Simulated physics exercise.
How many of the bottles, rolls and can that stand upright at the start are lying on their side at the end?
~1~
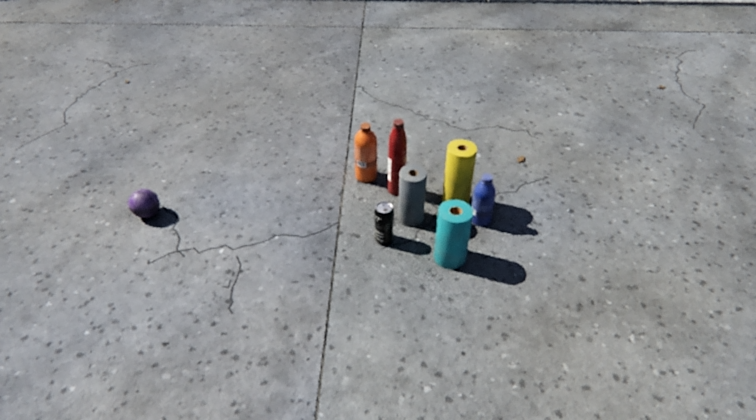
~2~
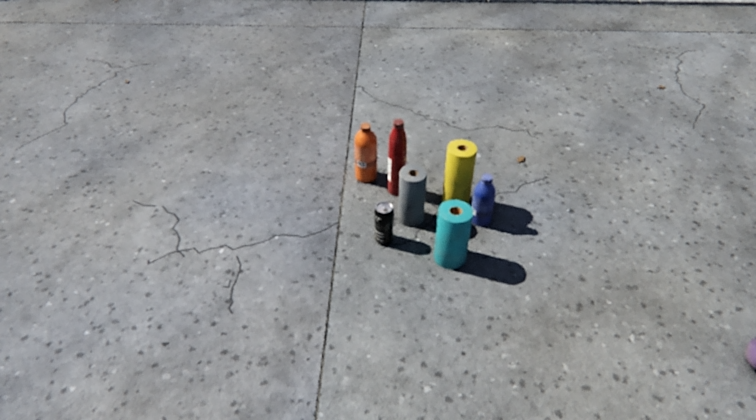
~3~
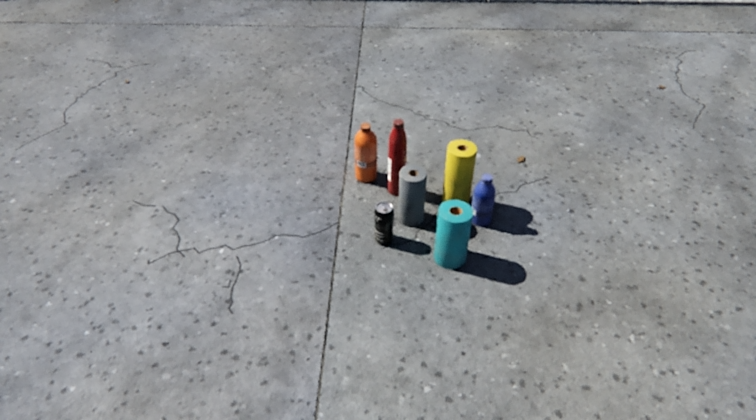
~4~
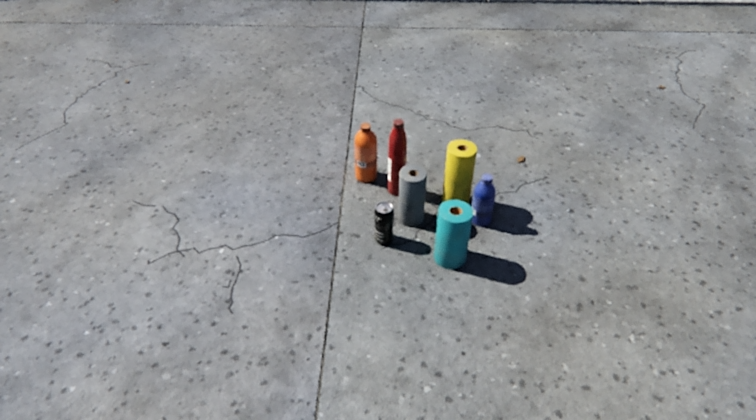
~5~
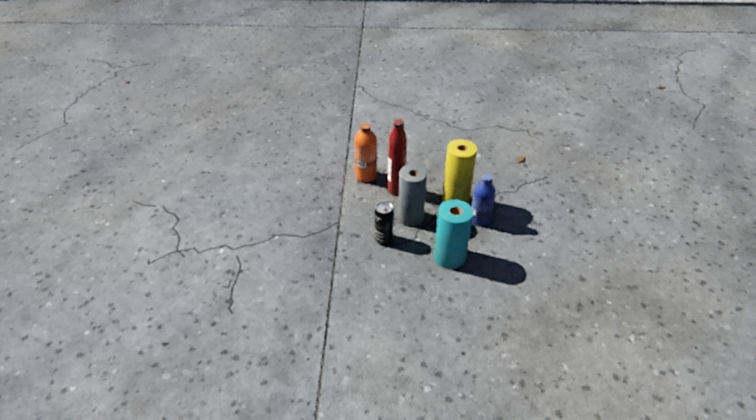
None of them are lying on their side at the end, as all seven are still standing.
